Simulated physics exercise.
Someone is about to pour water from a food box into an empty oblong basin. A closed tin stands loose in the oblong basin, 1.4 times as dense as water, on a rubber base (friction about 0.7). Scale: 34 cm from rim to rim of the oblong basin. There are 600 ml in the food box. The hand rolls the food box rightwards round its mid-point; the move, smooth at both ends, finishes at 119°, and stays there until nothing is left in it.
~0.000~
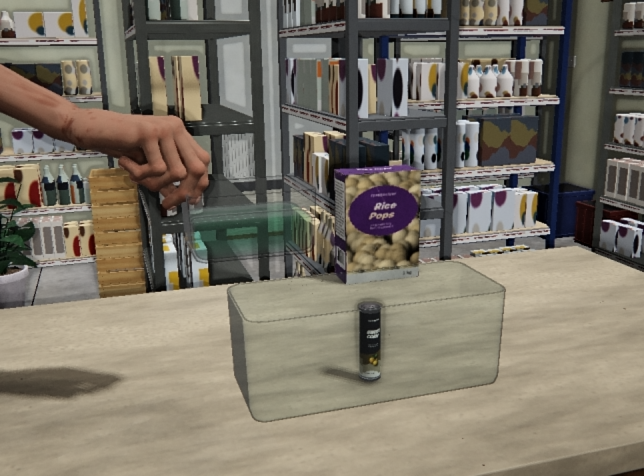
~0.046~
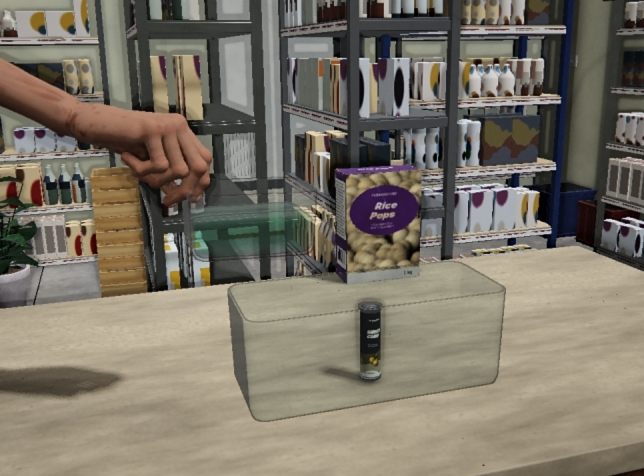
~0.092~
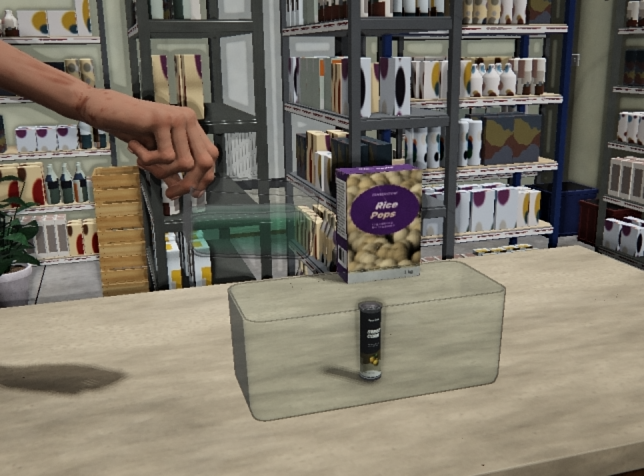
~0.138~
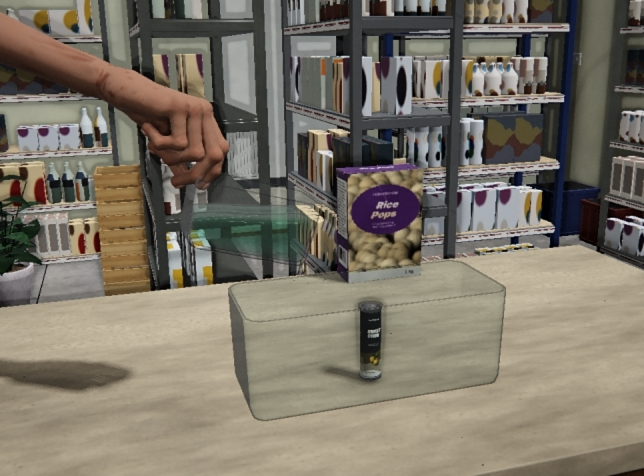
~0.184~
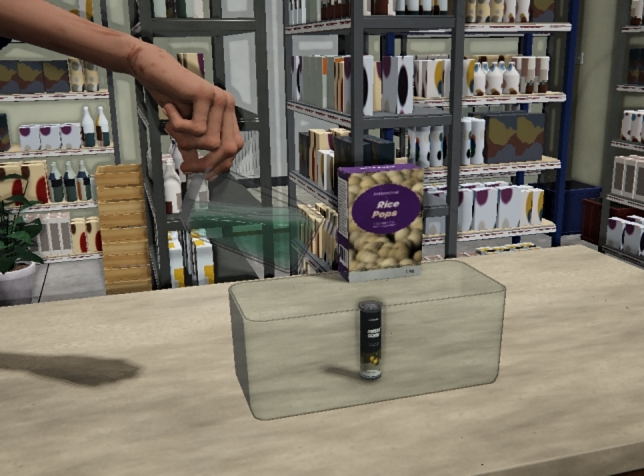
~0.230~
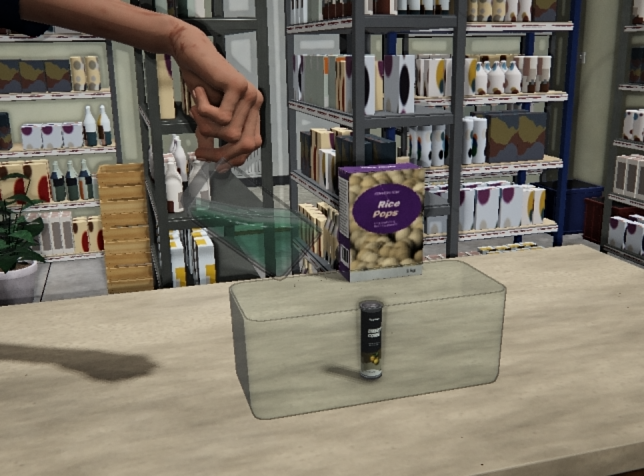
A hand tilted a see-through greenish container further and further to the right above a wooden counter, while a small dark tin stayed still in a clear oblong basin, near a purple Rice Pops box.
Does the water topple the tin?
It stays up.
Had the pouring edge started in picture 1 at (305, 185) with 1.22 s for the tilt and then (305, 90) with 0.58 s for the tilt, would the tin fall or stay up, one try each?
First it stays up; then it topples.
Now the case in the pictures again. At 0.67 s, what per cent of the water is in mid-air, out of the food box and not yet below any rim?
Some 3 per cent.
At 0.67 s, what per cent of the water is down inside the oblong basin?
Some 96 per cent.
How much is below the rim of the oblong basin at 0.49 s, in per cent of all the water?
About 68 per cent.
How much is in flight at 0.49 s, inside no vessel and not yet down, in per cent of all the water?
About 20 per cent.
After 0.49 s the tilt is 111° and 11 per cent is still to pour; the tin stands where it began.
After 0.67 s the tilt is 119° and 1 per cent is still to pour; the tin stands where it began.
After 0.87 s the tilt is 119° and 0 per cent is still to pour; the tin stands where it began.
After 1.08 s the tilt is 119° and 0 per cent is still to pour; the tin stands where it began.
In the end the tin stands where it began.
